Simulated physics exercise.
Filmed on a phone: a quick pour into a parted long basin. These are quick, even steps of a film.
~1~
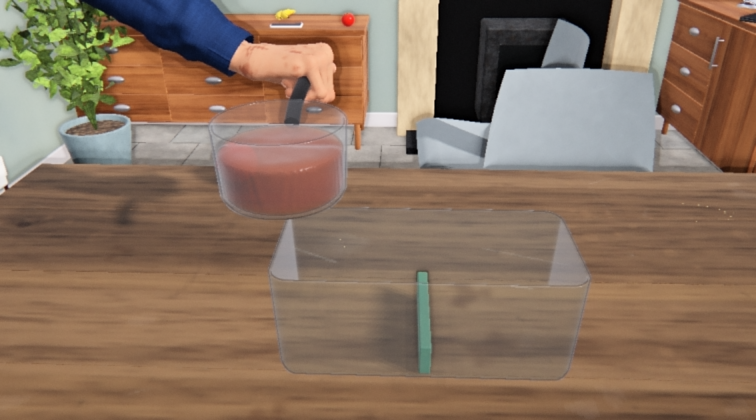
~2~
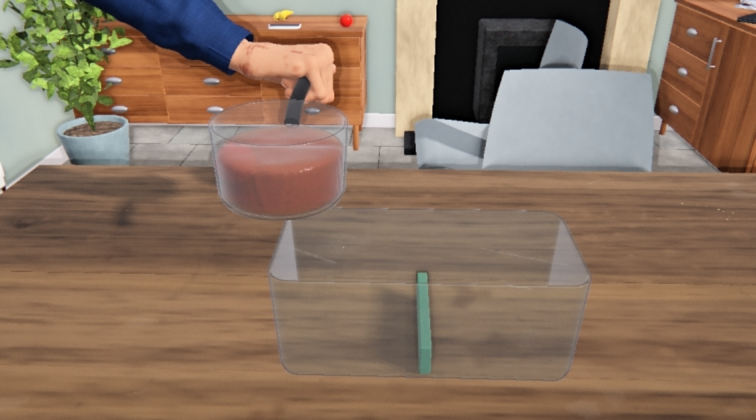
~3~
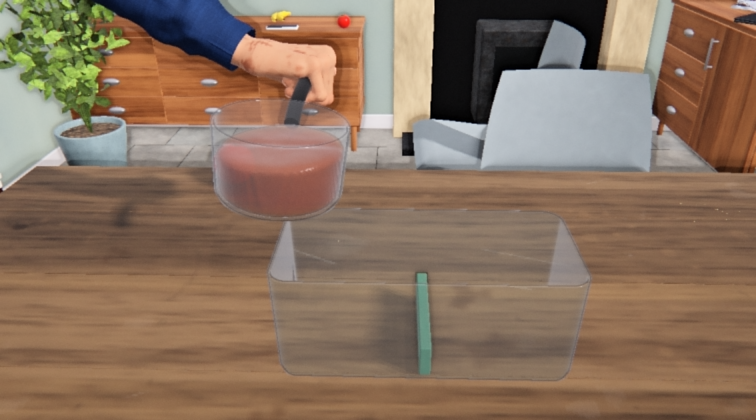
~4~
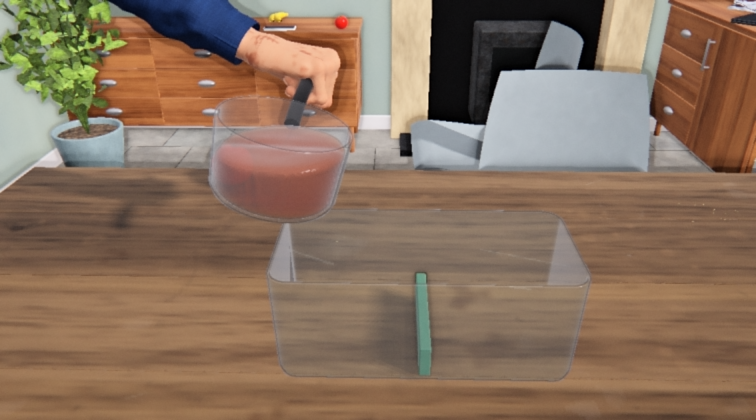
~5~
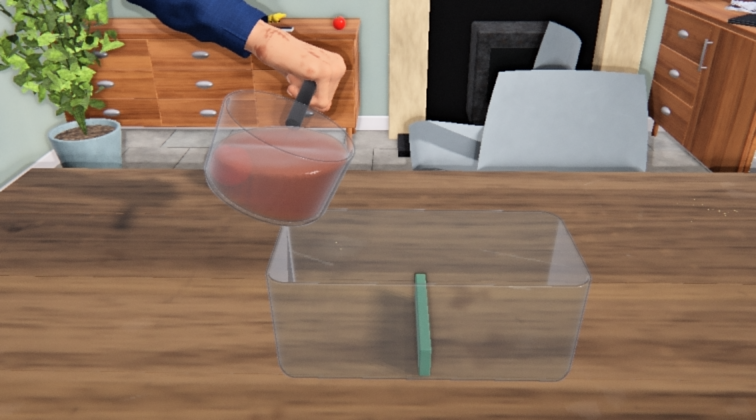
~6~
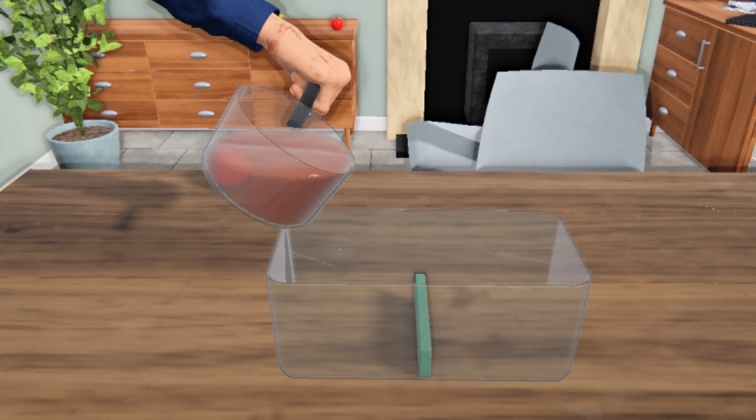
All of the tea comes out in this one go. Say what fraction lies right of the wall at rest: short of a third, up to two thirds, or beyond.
In the end under a third is right of the wall.
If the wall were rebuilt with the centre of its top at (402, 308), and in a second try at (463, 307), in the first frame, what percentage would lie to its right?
About 30 and 15 per cent.
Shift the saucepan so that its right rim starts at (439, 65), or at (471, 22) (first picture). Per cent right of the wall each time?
First some 85, then 80 per cent.
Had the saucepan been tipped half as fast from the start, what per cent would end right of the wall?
Roughly 15 in a hundred.
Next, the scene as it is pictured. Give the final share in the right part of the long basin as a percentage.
About 10 per cent.
A moment on, the saucepan is tipped on its side and 32 per cent is still to pour, 39 is left of the wall and 0 right of it.
Next, the saucepan is tipped right over and 6 per cent is still to pour, 84 is left of the wall and 2 right of it.
Then the saucepan is tipped right over and 0 per cent is still to pour, 89 is left of the wall and 8 right of it.
Later the saucepan is tipped right over and 0 per cent is still to pour, 88 is left of the wall and 10 right of it.
At rest 88 per cent lies left of the wall, 10 right of it and 3 outside.
